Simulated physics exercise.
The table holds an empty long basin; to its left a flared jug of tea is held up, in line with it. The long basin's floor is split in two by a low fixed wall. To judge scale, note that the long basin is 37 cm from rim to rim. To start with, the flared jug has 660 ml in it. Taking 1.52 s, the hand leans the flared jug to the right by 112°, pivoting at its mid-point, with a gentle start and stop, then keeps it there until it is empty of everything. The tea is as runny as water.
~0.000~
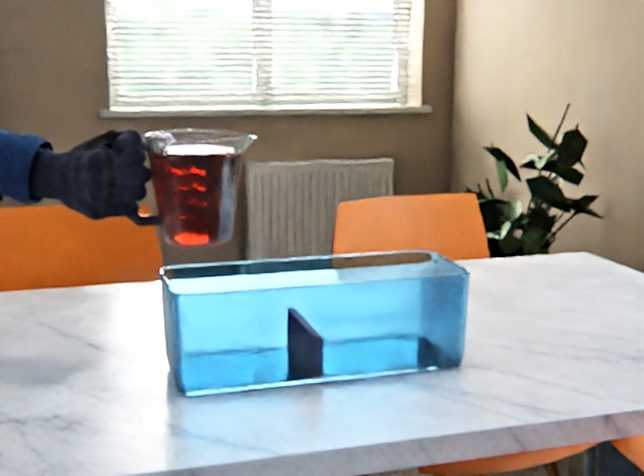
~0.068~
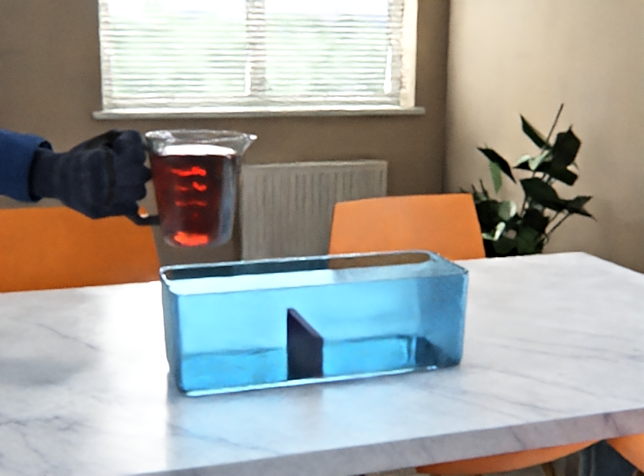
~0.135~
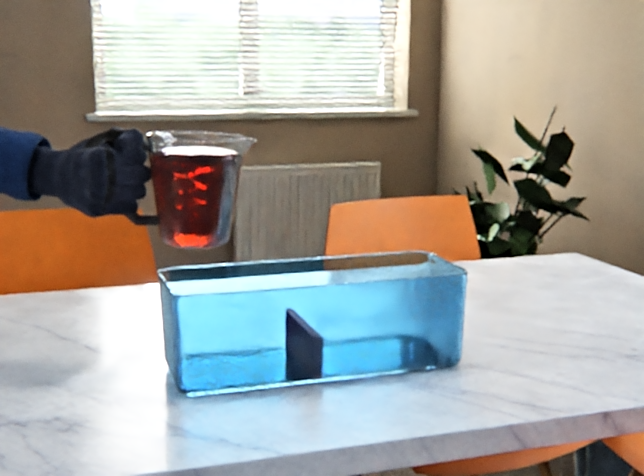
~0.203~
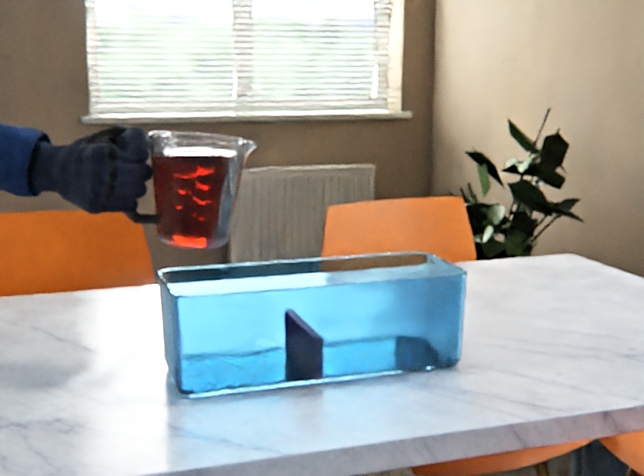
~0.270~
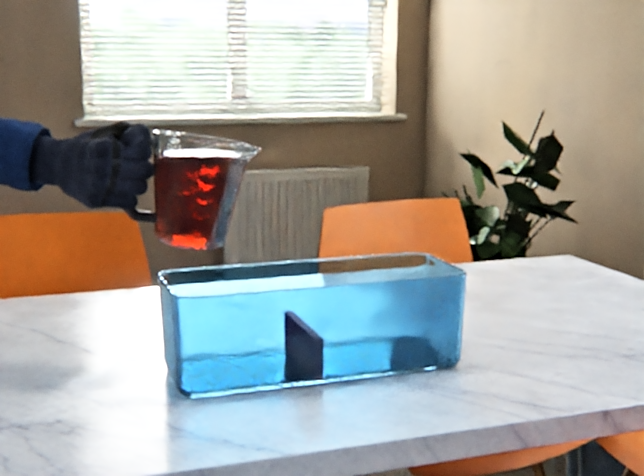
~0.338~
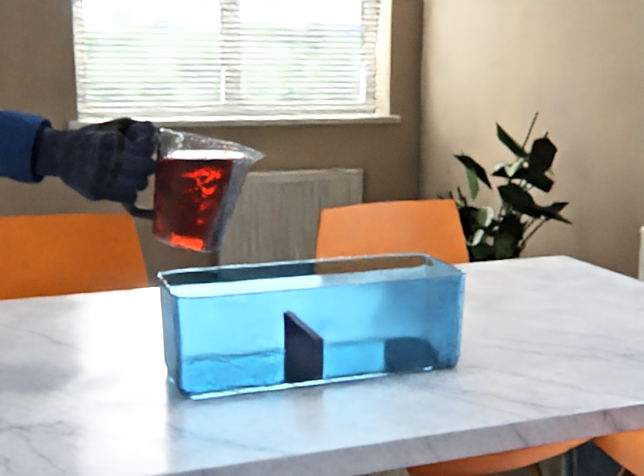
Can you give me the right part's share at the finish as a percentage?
Sure, about 56 percent.
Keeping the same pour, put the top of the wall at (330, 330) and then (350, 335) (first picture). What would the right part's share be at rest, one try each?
10 per cent first, 10 per cent second.
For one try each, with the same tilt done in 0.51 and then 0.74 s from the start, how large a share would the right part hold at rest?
Near 25 in a hundred on the first go and near 30 in a hundred on the second.
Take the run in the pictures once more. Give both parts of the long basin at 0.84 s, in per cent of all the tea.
About 1 left, 12 right.
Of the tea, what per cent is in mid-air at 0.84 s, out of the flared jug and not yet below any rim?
Close to 14 in a hundred.
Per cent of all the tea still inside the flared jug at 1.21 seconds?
Close to 16 in a hundred.
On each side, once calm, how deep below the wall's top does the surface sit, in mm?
Measured: Left around 38 mm, right around 38 mm.
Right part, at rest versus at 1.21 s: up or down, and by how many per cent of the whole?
I'd say it grows by some 2.
Then, 0.84 s in, the tilt is 66° and 73 per cent is still to pour, 1 is left of the wall and 12 right of it.
Then, 1.21 s in, the tilt is 101° and 15 per cent is still to pour, 23 is left of the wall and 53 right of it.
Then, 1.60 s in, the tilt is 112° and 0 per cent is still to pour, 44 is left of the wall and 55 right of it.
Then, 2.02 s in, the tilt is 112° and 0 per cent is still to pour, 44 is left of the wall and 55 right of it.
Finally, 44 per cent lies left of the wall, 56 right of it and 1 outside.
